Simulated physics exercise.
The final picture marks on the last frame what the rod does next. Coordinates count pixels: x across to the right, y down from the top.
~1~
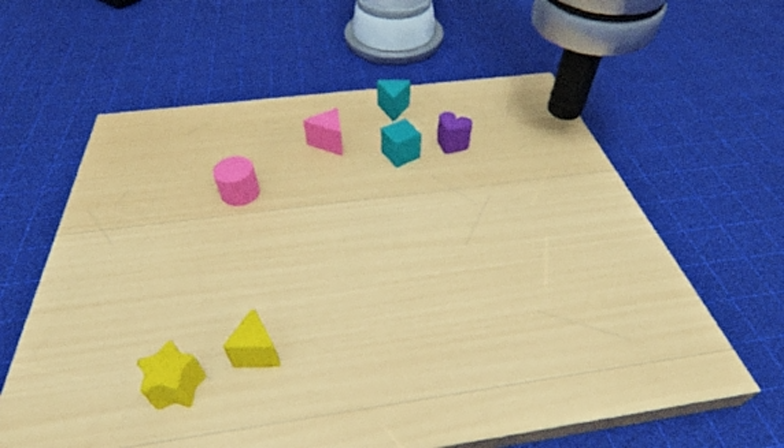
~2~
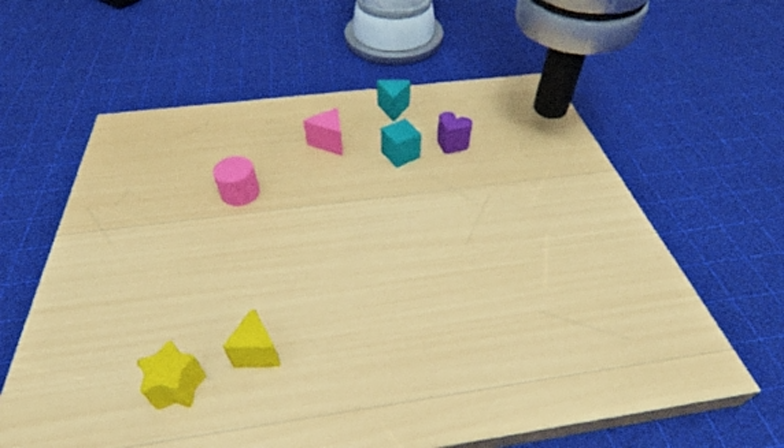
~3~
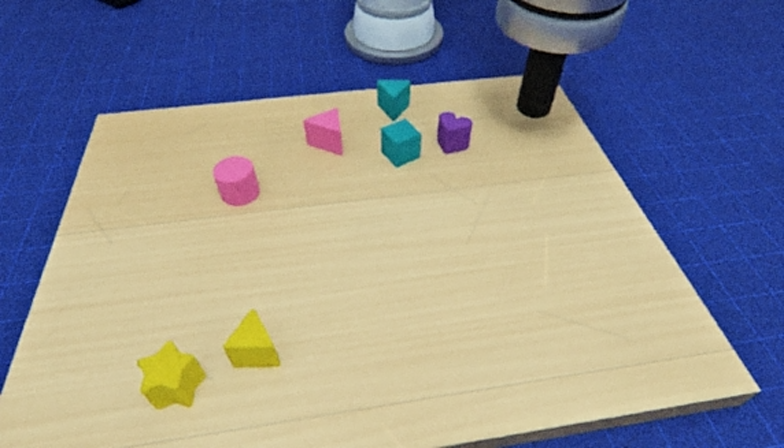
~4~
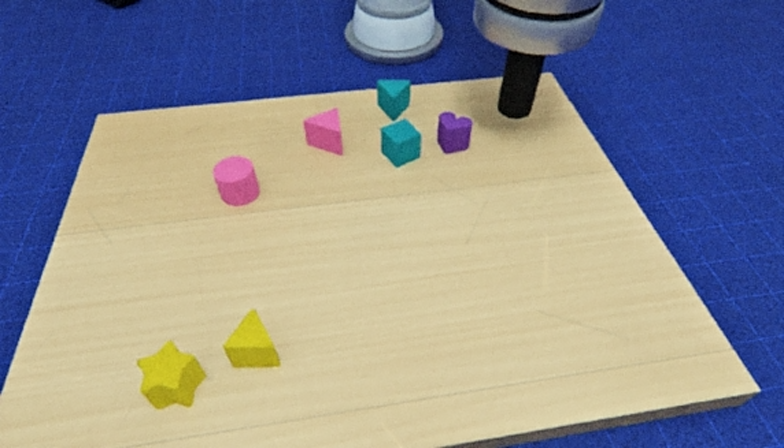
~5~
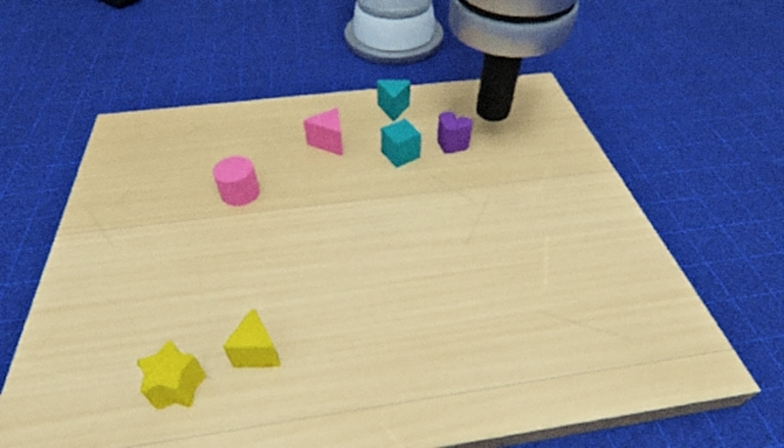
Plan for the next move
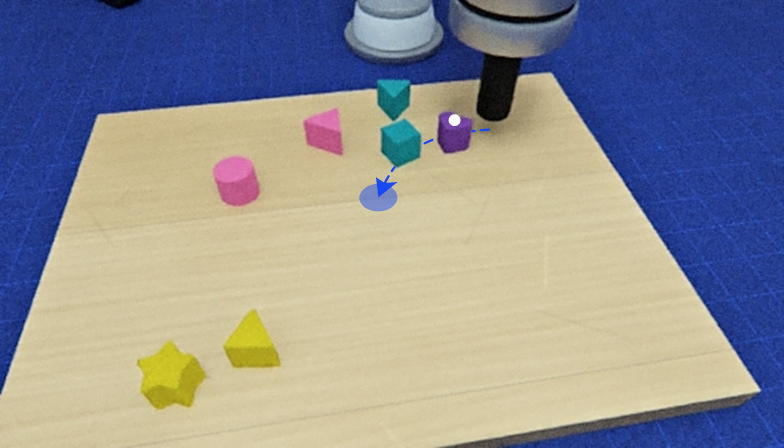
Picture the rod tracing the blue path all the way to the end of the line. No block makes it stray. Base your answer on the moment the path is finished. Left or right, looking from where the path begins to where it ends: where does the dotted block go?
Displaced left.
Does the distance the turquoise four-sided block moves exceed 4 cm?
Yes - that is the case.
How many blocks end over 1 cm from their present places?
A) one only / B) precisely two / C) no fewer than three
B
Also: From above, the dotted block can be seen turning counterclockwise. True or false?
This is true.
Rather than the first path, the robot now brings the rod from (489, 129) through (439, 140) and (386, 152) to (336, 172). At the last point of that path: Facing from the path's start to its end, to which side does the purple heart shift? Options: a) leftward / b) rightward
Letter a.
The line goes from (489, 129) over (440, 137) and (400, 160) to (378, 197); the dot is on the purple heart.
The first path, step by step. One third of the way, rod at (441, 120); purple heart at (434, 131).
Two thirds of the way, rod at (400, 143); turquoise four-sided block at (366, 150), turned 50° clockwise; purple heart at (424, 150), turned 75° anticlockwise.
At the end, rod at (378, 180); turquoise triangular block unmoved; turquoise four-sided block at (343, 164), turned 130° clockwise; purple heart at (422, 153), turned 100° anticlockwise.
